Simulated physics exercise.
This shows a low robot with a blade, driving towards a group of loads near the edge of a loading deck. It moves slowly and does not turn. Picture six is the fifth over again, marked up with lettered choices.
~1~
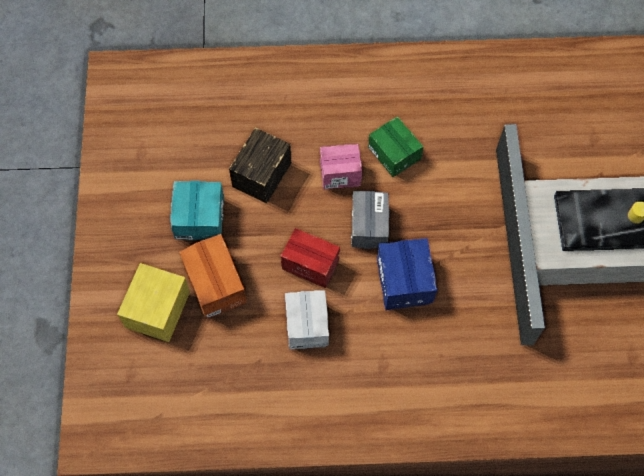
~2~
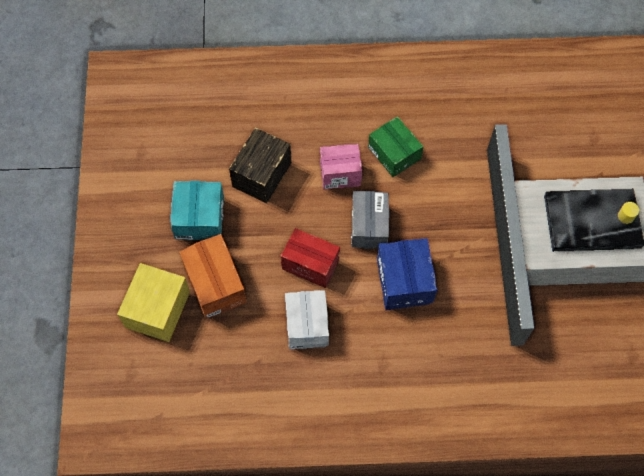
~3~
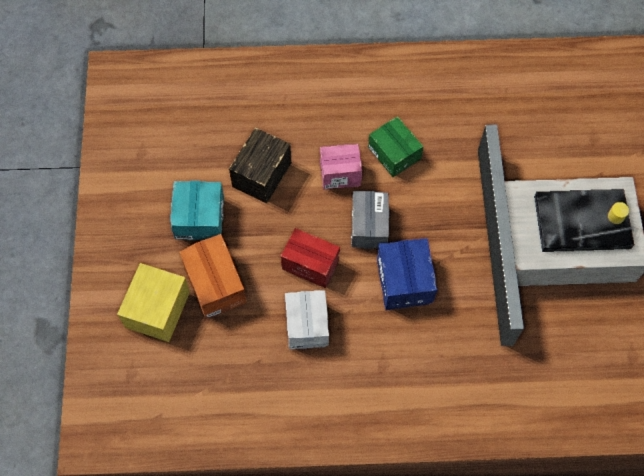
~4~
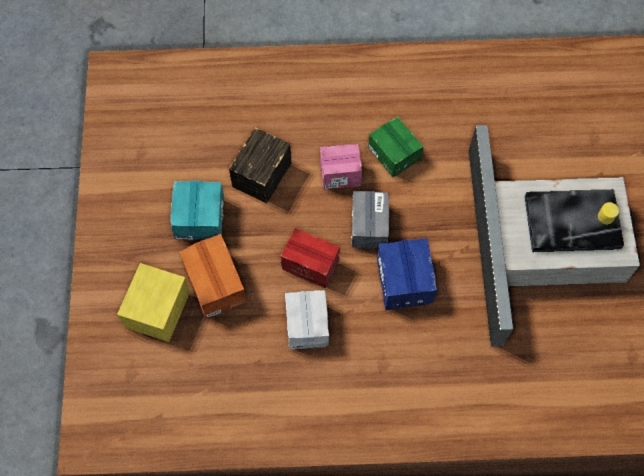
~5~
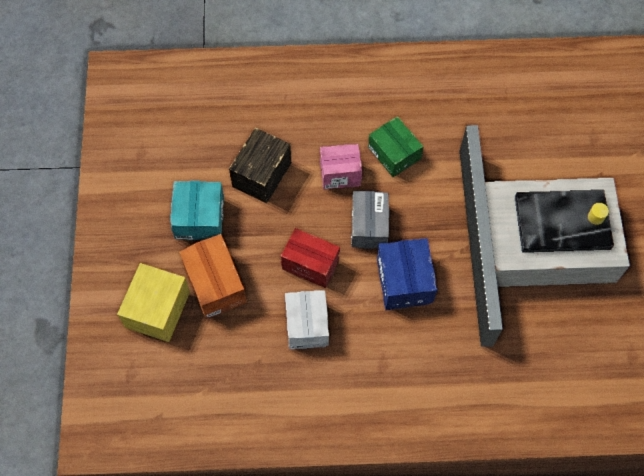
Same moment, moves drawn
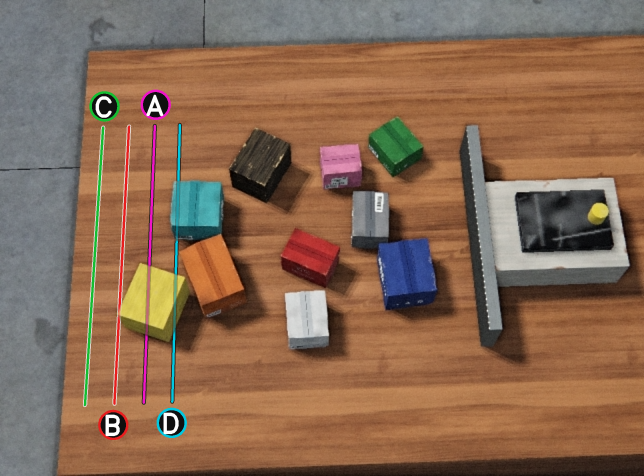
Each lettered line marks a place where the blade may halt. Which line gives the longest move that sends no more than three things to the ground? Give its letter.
The farthest such stop is A.
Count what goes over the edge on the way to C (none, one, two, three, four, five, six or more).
By then, six or more.
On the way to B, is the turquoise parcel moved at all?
By then, yes.
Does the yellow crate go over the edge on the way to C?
By then, yes.
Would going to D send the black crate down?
No.
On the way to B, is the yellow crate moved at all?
By then, yes.
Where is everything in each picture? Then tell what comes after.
In the first picture, turquoise parcel (197, 211); white box (307, 319); green box (396, 147).
In the second picture, robot (587, 219); blue parcel (406, 274).
In the third picture, robot (576, 220); orange box (214, 277).
In the fourth picture, robot (567, 220); grey parcel (370, 220).
In the fifth picture, robot (557, 220); pink parcel (341, 167); turquoise parcel (197, 211); white box (307, 319).
On the marked copy, A at (150, 255); B at (122, 256); C at (95, 257); D at (176, 255).
With A. Early on, robot (437, 224); white box (296, 323); green box (333, 143).
Further on, robot (318, 228); yellow crate (68, 305); orange box (117, 277).
At the end, robot (221, 231); orange box over the edge; yellow crate over the edge; two fallen.
As for the rest, B drops four; C drops six; D is within the limit but short.
